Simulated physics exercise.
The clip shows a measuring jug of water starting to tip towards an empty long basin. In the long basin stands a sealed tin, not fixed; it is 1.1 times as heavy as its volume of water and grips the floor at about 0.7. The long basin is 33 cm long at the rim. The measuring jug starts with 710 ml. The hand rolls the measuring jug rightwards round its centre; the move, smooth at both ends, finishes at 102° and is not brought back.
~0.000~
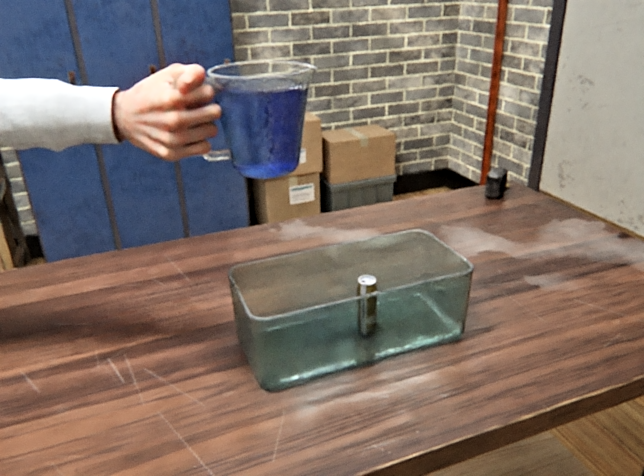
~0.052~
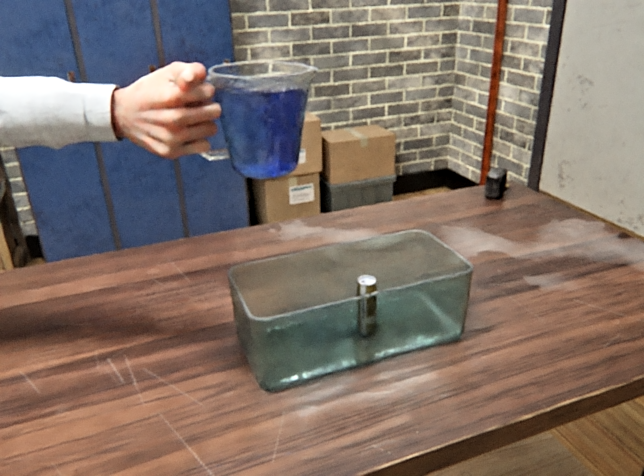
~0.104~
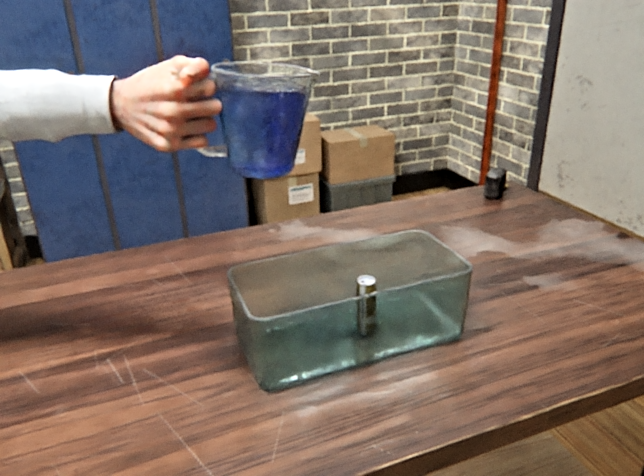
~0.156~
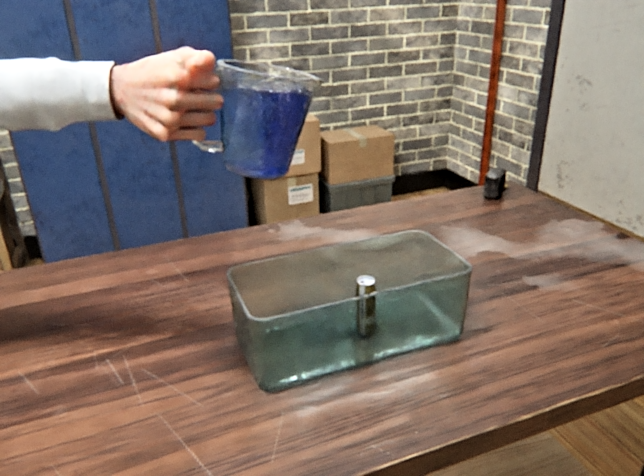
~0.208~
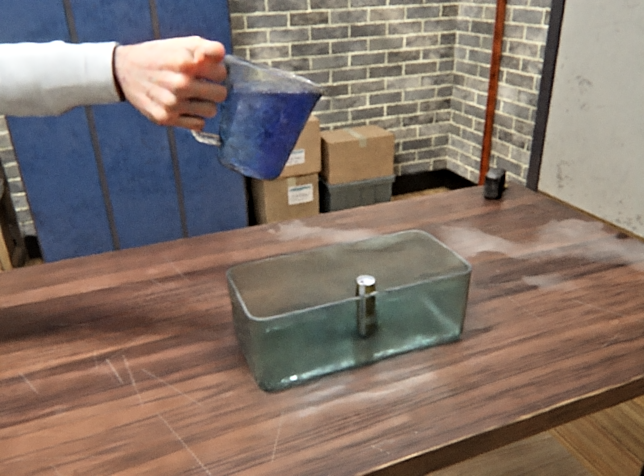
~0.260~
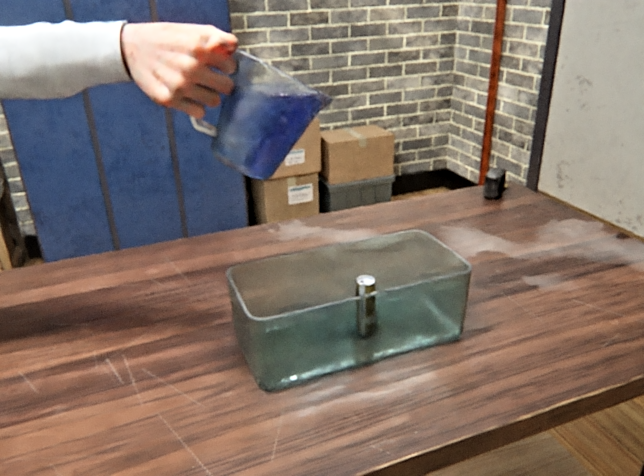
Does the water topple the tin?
The tin stays up.
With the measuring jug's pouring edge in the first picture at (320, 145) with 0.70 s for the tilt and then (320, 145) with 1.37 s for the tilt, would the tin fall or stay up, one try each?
First it topples; then it goes over.
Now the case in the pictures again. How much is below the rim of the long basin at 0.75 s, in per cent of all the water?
Near 62 in a hundred.
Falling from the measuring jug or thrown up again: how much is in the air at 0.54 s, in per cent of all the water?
About 38 per cent.
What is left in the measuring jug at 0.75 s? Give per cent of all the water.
About 10 per cent.
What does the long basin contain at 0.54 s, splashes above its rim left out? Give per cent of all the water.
Near 9 in a hundred.
After 0.54 s the tilt is 90° and 53 per cent is still to pour; the tin stands where it began.
After 0.75 s the tilt is 102° and 11 per cent is still to pour; the tin stands where it began.
After 0.96 s the tilt is 102° and 1 per cent is still to pour; the tin stands where it began.
After 1.20 s the tilt is 102° and 0 per cent is still to pour; the tin stands where it began.
In the end the tin stands where it began.
